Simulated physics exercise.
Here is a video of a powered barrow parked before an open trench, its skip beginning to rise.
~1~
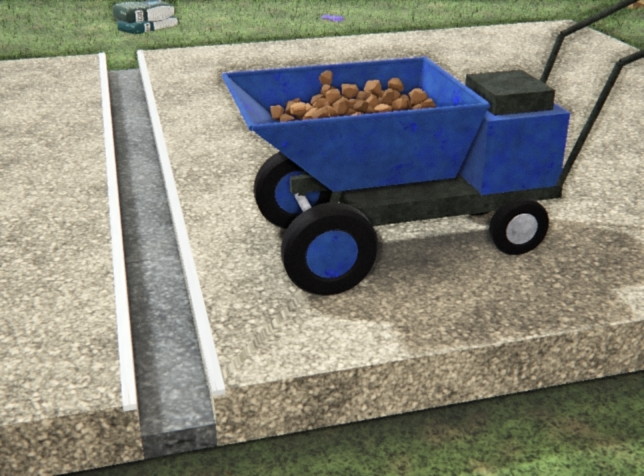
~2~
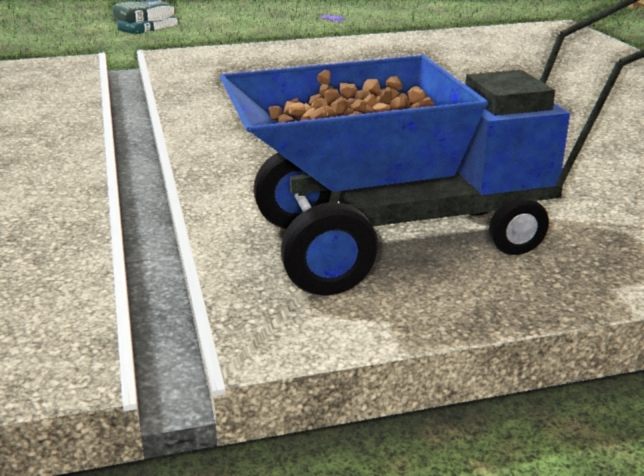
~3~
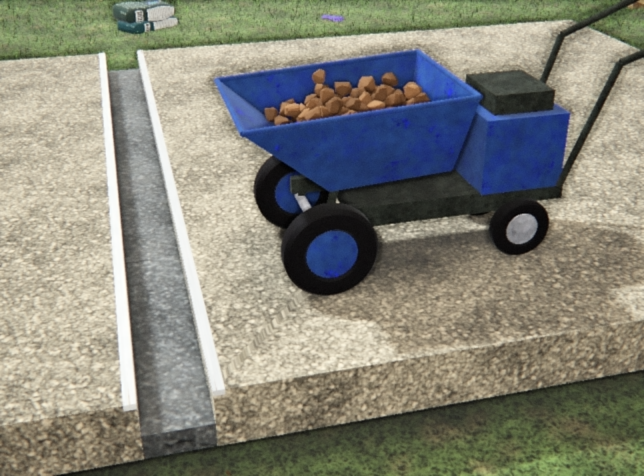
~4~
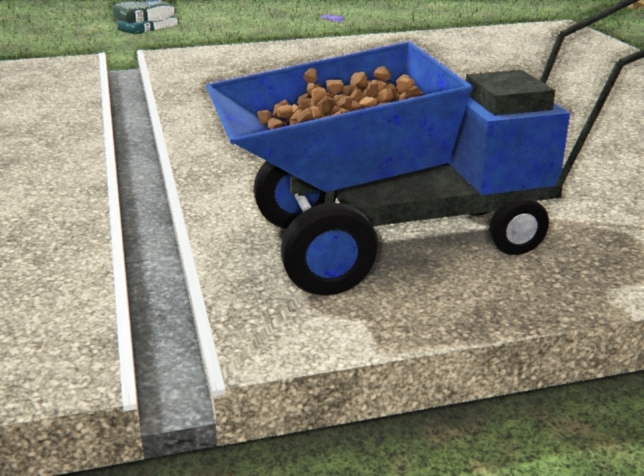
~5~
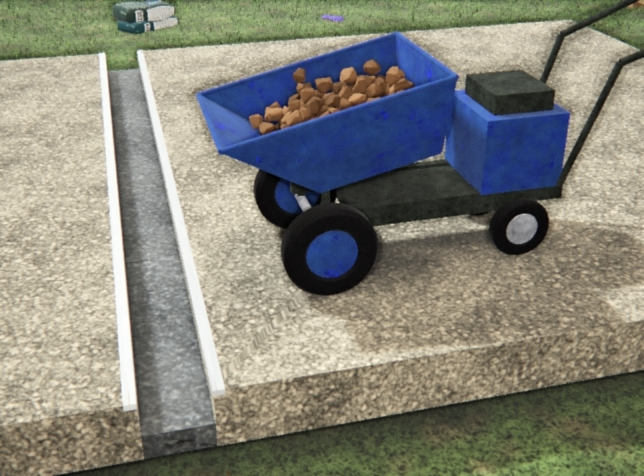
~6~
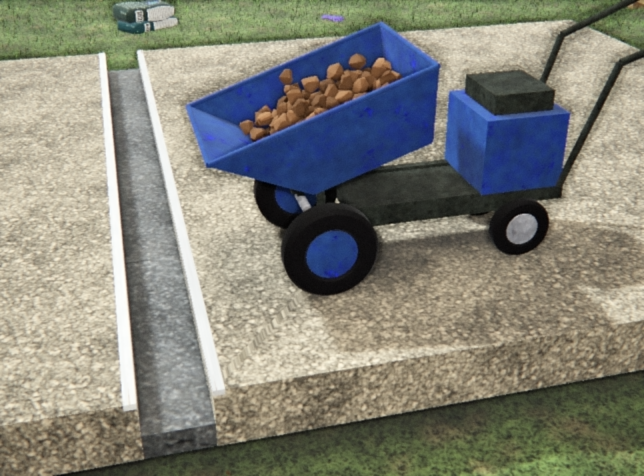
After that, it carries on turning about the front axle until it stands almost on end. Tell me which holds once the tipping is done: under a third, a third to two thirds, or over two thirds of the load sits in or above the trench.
It will put a third to two thirds into the trench.
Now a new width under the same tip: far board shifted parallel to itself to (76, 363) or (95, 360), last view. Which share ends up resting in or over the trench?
90 % then 80 %, roughly.
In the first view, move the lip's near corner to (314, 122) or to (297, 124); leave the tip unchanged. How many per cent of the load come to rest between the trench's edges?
First try: Around 60 %; second try: Around 60 %.
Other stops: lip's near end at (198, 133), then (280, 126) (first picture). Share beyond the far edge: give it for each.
The first spot yields roughly 70 percent, the second roughly 10 percent.
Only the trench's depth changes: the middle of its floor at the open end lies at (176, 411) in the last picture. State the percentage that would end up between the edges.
I'd put it at about 30 in a hundred.
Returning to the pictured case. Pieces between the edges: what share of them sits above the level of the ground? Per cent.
20 per cent or so.
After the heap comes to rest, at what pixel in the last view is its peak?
Settled peak, approx. (138, 283).
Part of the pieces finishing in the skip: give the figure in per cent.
20 in a hundred, roughly.
Soon, skip tipped steeply; all in the skip.
A while on, skip tipped right over; about two thirds in the skip; about a quarter in or heaped over the trench; a small part beyond it; a stray few falling.
Towards the end, skip tipped right over; about a quarter in the skip; about half in or heaped over the trench; about a quarter beyond it.
Finally, skip tipped right over; about a quarter in the skip; about half in or heaped over the trench; about a quarter beyond it.
